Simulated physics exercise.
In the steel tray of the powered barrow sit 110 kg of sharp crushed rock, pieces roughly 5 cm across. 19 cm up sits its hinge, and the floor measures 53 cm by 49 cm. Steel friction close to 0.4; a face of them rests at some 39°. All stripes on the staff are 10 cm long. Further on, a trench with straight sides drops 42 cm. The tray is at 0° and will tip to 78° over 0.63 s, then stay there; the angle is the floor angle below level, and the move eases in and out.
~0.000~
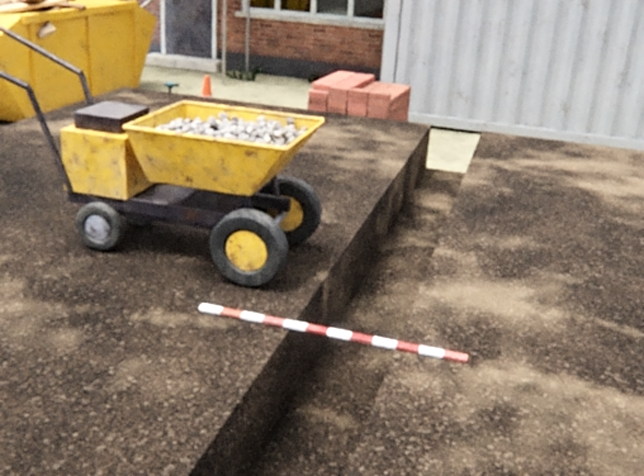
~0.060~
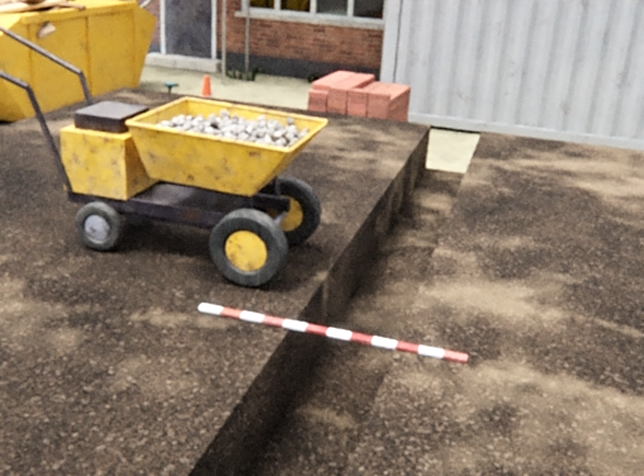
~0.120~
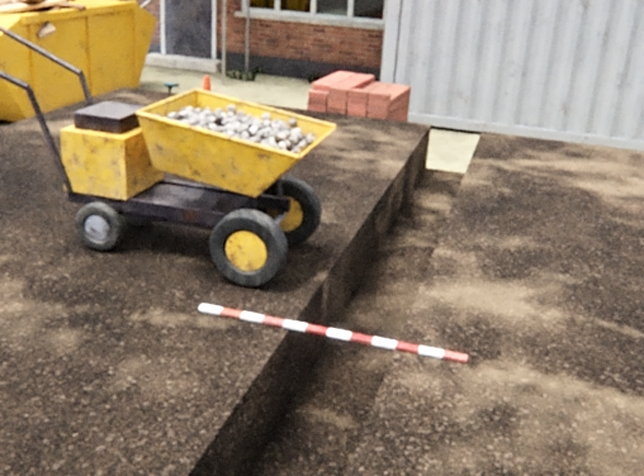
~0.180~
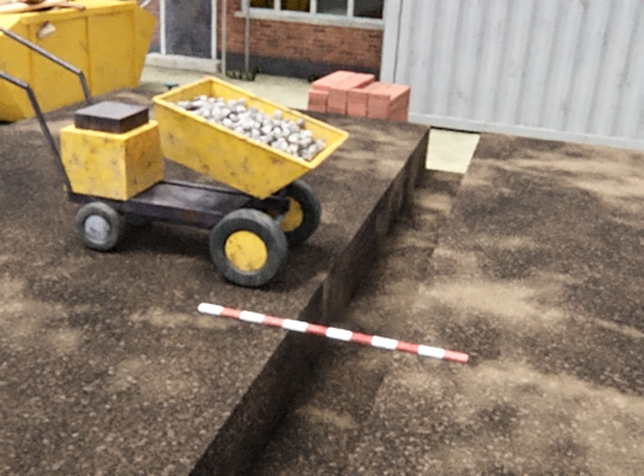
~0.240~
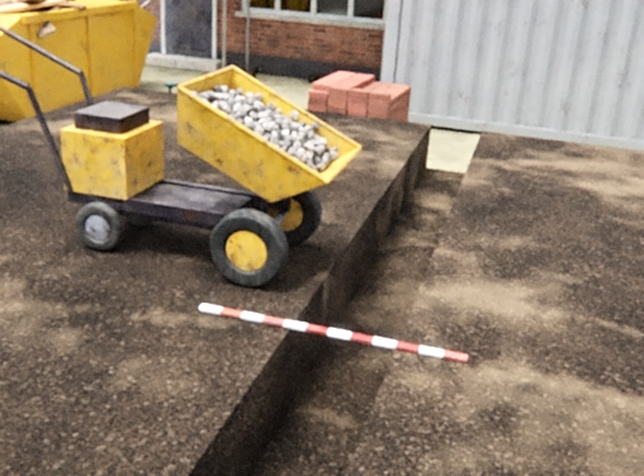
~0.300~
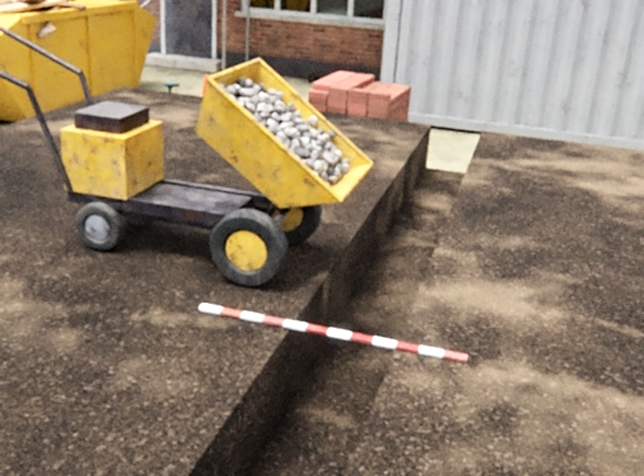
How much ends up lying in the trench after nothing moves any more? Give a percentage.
A share of about 68 per cent.
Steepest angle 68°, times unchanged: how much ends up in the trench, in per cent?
Then about 50 per cent.
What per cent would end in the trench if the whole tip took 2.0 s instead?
Expected share: Around 95%.
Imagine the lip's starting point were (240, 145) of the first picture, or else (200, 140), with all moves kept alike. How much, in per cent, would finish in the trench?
First place roughly 100%, second roughly 70%.
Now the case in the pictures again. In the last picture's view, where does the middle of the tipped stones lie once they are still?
Near (398, 342).
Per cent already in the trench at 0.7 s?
Roughly 30 percent of the load.
After 0.5 s the floor is at 65°; 100 % in the tray; the foremost stones are at (369, 228).
After 0.7 s the floor is at 78°; 53 % in the tray, 31 % in the trench, 16 % past the trench; the foremost stones are at (447, 283).
After 1.1 s the floor is at 78°; 9 % in the tray, 59 % in the trench, 33 % past the trench; the foremost stones are at (616, 319).
After 3.0 s the floor is at 78°; 0 % in the tray, 68 % in the trench, 32 % past the trench; the foremost stones are past the picture's edge.
